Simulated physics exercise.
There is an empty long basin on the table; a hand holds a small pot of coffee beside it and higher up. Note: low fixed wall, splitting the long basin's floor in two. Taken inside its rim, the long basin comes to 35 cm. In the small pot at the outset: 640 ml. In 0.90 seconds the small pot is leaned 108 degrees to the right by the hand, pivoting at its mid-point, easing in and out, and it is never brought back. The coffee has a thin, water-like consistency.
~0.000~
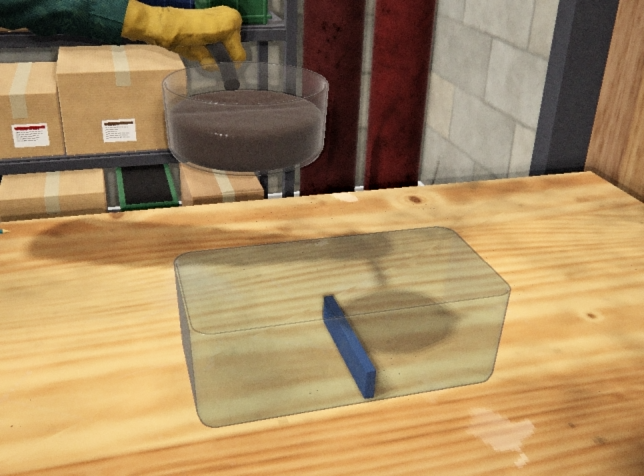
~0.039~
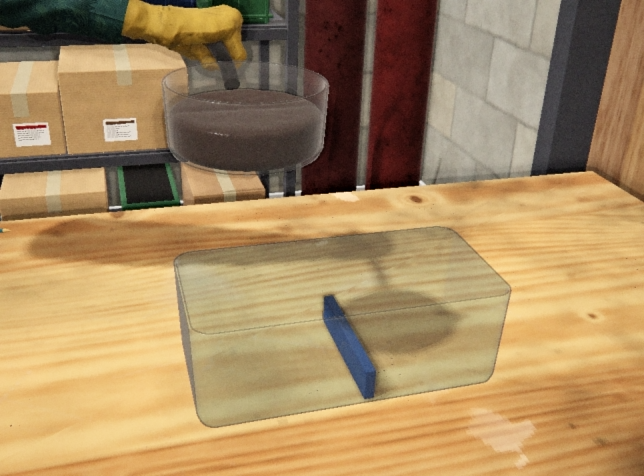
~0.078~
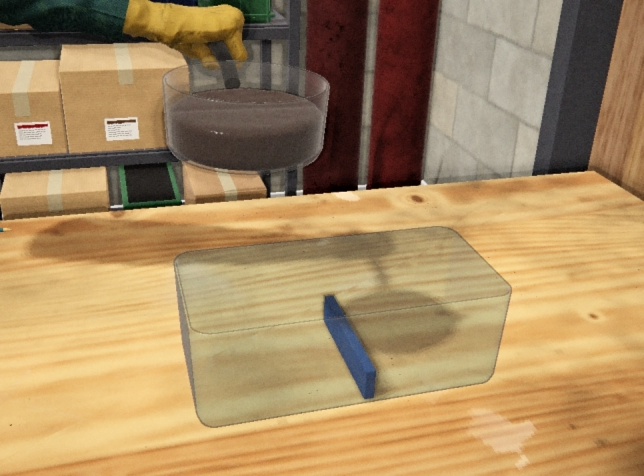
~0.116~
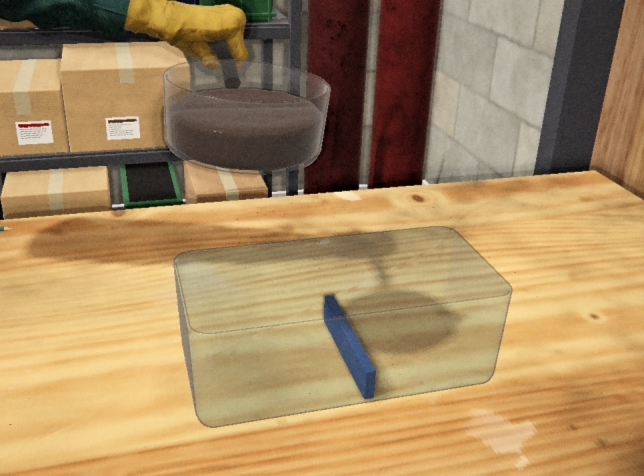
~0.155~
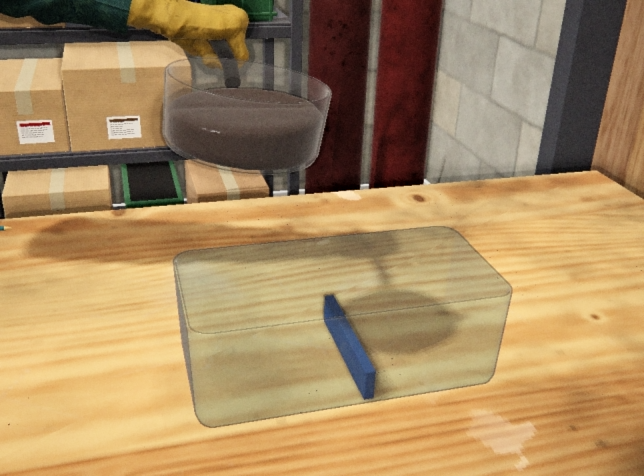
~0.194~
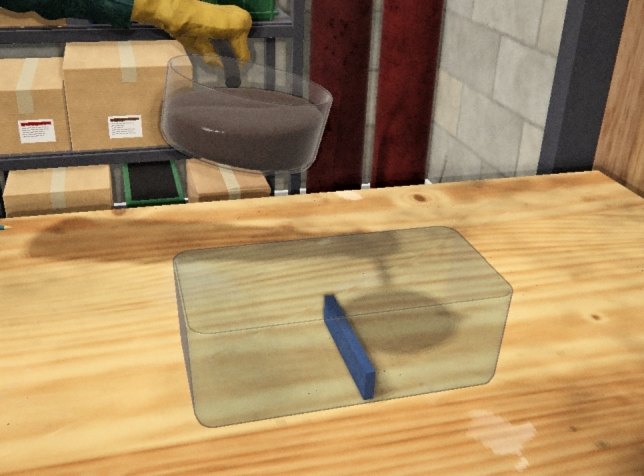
At the start, a gloved hand holds a small clear pot of dark coffee upright above a table, where an empty long transparent basin sits with a low blue wall across its floor. The hand then gradually leans the pot slightly to the right, while the coffee stays inside and the basin remains still.
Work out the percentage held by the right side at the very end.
I would put it at 61 per cent.
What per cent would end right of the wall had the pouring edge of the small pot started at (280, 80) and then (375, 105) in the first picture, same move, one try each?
In turn about 15 and 90 per cent.
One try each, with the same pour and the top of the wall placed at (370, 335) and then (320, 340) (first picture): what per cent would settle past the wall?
The first gives near 35 per cent and the second near 80 per cent.
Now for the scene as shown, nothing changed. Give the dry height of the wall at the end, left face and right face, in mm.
Some 30 mm on the left and 22 mm on the right.
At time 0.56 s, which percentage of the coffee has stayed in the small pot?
At that time about 50 in a hundred parts are still held.
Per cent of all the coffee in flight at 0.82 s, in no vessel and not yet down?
Something like 14 per cent of the total.
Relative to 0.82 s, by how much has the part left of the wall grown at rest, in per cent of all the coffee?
It comes to near 20 per cent.
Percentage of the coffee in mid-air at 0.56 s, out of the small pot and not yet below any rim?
Near 46 in a hundred.
By 0.56 s the tilt is 74° and 50 per cent is still to pour, 1 is left of the wall and 2 right of it.
By 0.82 s the tilt is 106° and 8 per cent is still to pour, 18 is left of the wall and 60 right of it.
By 1.10 s the tilt is 108° and 0 per cent is still to pour, 37 is left of the wall and 60 right of it.
By 1.40 s the tilt is 108° and 0 per cent is still to pour, 38 is left of the wall and 61 right of it.
At rest 38 per cent lies left of the wall, 61 right of it and 1 outside.
